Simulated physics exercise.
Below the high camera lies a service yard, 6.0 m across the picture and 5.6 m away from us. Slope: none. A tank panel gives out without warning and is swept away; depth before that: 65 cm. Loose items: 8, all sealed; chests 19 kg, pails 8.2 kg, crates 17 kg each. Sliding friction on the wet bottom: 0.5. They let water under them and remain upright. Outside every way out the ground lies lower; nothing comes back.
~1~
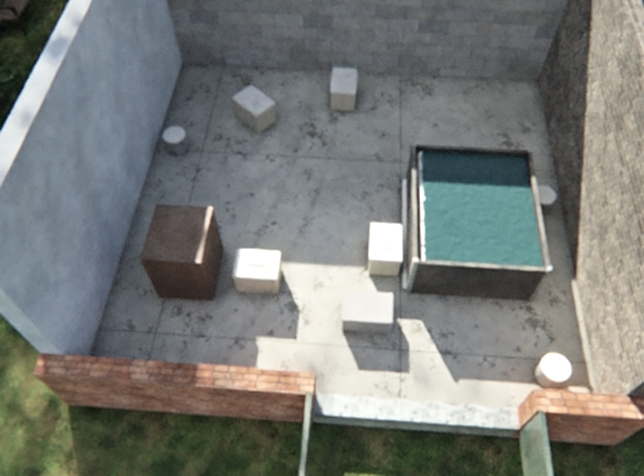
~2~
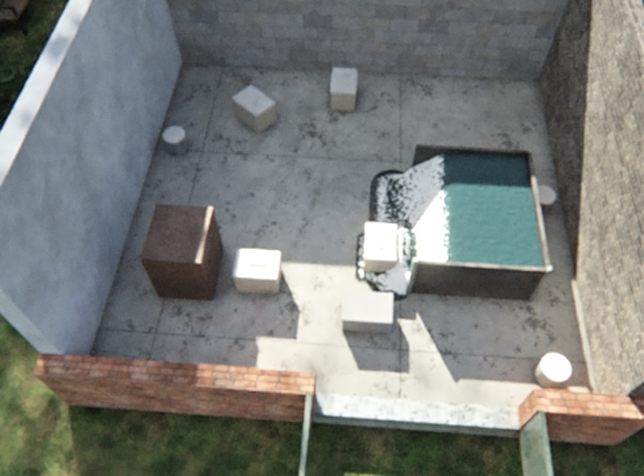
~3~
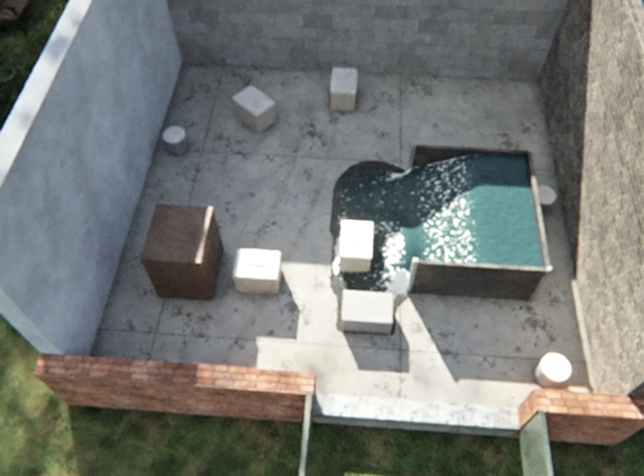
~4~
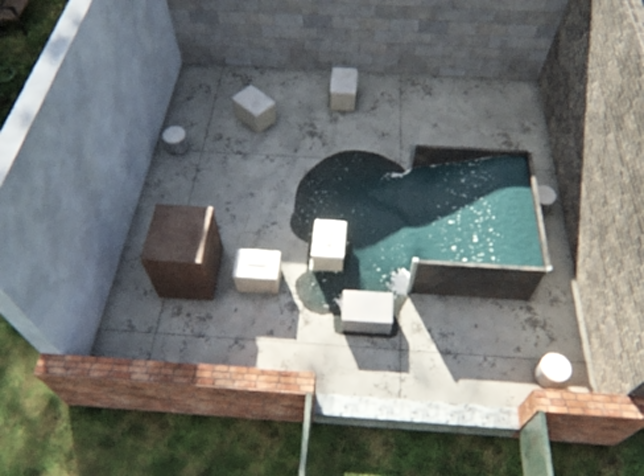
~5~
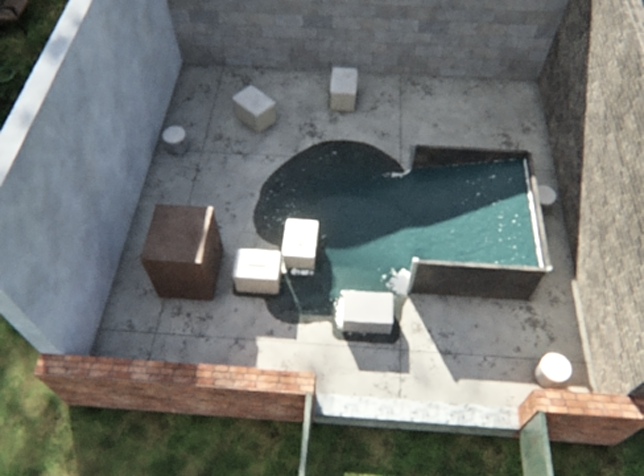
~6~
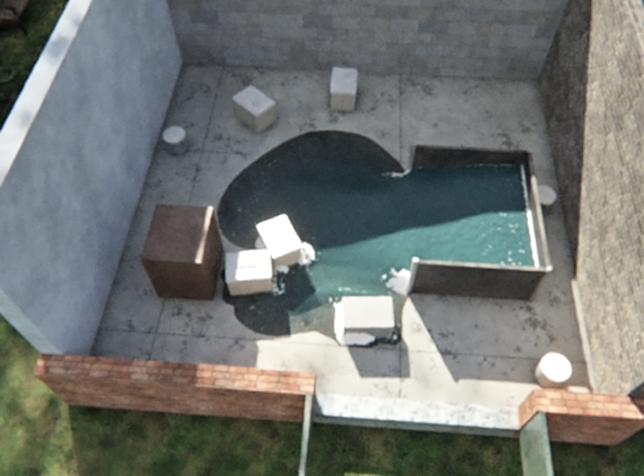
Water bursting from the left side of a tank, spreading across a walled yard and pushing a pale block left against another.
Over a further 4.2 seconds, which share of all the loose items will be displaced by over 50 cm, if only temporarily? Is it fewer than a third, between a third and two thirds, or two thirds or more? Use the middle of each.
Between a third and two thirds.
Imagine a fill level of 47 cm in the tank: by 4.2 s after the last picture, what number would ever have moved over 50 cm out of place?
You'd get 3 in that case.
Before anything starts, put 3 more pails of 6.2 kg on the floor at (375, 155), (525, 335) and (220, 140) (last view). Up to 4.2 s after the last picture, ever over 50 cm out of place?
First stays inside, second stays inside, third goes beyond.
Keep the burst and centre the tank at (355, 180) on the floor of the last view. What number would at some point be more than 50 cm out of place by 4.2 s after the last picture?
3.
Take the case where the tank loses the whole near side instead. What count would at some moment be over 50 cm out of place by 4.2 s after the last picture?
2.
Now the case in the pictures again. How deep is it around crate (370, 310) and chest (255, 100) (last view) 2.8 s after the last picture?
First about 4 cm, second about 14 cm.
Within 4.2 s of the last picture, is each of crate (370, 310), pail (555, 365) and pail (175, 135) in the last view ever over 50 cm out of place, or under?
Result, in order: Undershooting / undershooting / overshooting.
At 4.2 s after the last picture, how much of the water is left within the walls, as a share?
Roughly 98 percent.
Then, 0.4 s after the last picture 1 of 8 are over 50 cm from their spots; 0 afloat.
Then, 1.5 s after the last picture 3 of 8 are over 50 cm from their spots; 2 afloat.
Then, 2.8 s after the last picture 3 of 8 are over 50 cm from their spots; 4 afloat.
Then, 4.2 s after the last picture 5 of 8 are over 50 cm from their spots, and 5 have been at some point; 2 afloat.
